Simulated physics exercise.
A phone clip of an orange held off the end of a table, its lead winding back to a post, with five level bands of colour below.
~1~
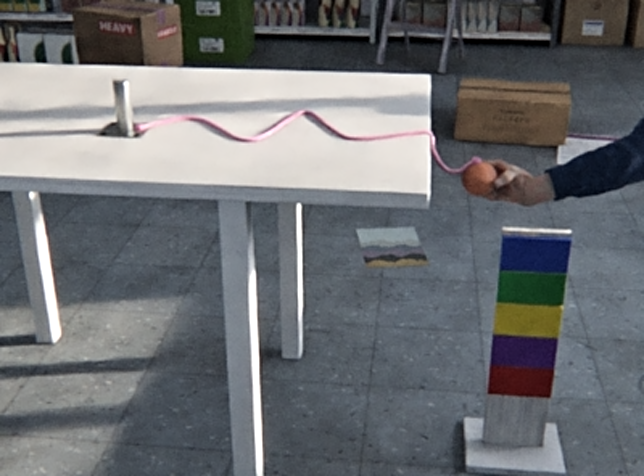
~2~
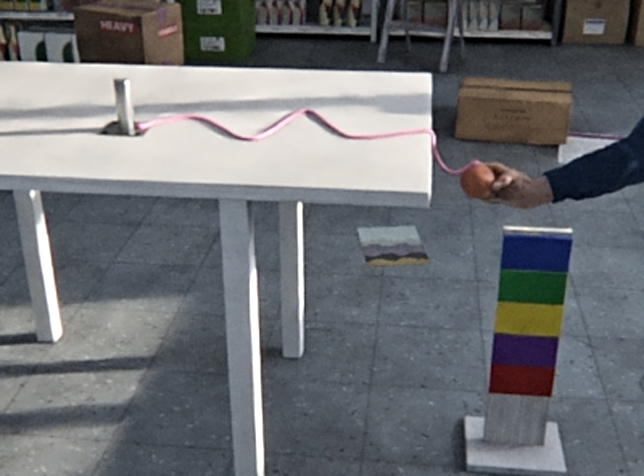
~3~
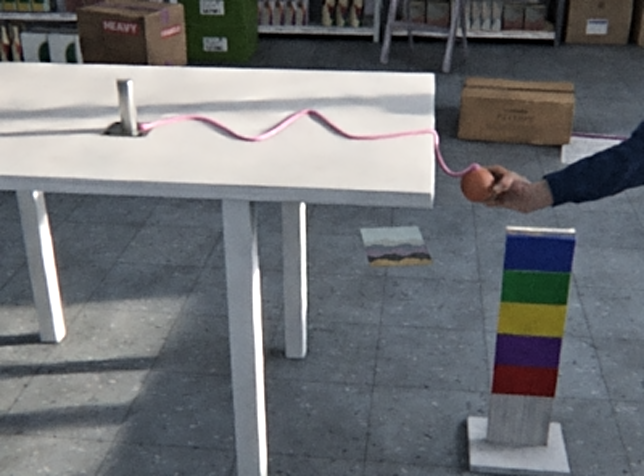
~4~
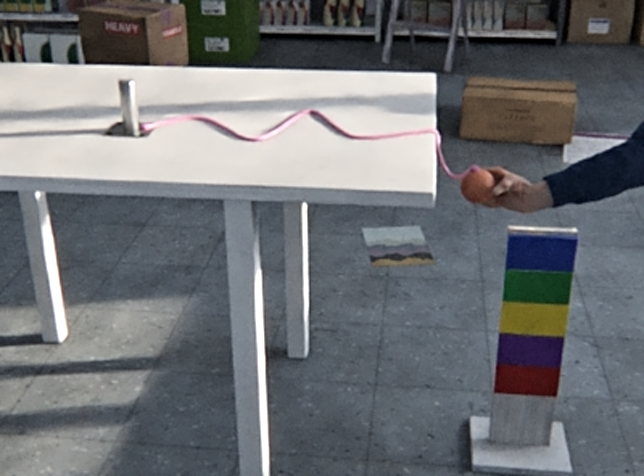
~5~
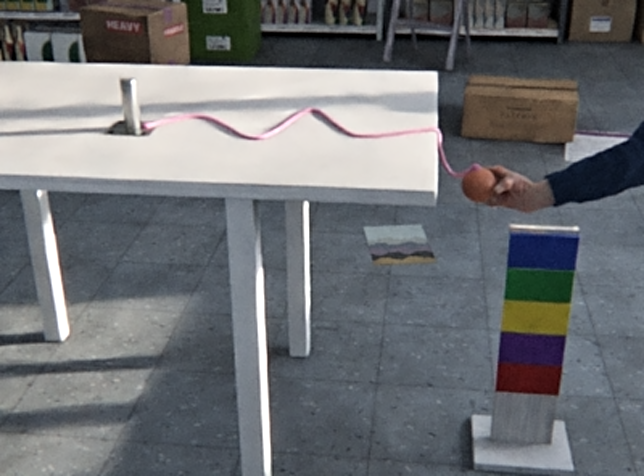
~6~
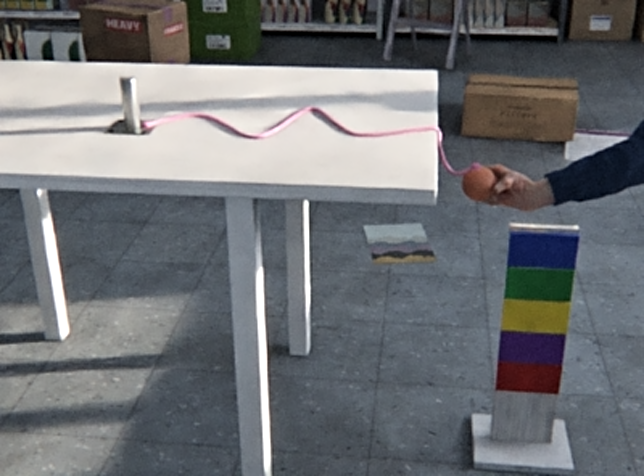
An orange, held in a hand reaching in from the right, stays nearly still off the end of a white table, seen from slightly above in a room with shelves and boxes behind. A pink lead winds back across the tabletop to a short metallic post, while blue, green, yellow, purple and red bands colour an upright below. Only the camera drifts very slightly.
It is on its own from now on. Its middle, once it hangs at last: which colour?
Colour: Purple.
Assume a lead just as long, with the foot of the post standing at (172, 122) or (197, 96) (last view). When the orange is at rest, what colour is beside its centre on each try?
For the first try, red; for the second, red.
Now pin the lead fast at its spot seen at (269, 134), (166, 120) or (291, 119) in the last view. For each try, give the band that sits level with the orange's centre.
Yellow, purple, green.
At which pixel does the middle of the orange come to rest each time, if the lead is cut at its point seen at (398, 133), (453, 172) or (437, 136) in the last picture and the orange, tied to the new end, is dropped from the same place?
Respectively (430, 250), (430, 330) and (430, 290).
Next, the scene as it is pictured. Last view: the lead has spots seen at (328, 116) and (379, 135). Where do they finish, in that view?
Point one: (438, 136); point two: (432, 217).
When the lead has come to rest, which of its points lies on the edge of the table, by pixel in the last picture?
It is around (328, 116).
Early on, orange near (421, 344); level with purple.
Midway, orange near (430, 347); level with purple.
Finally, orange near (424, 347); level with purple. Its middle rests at the purple band.
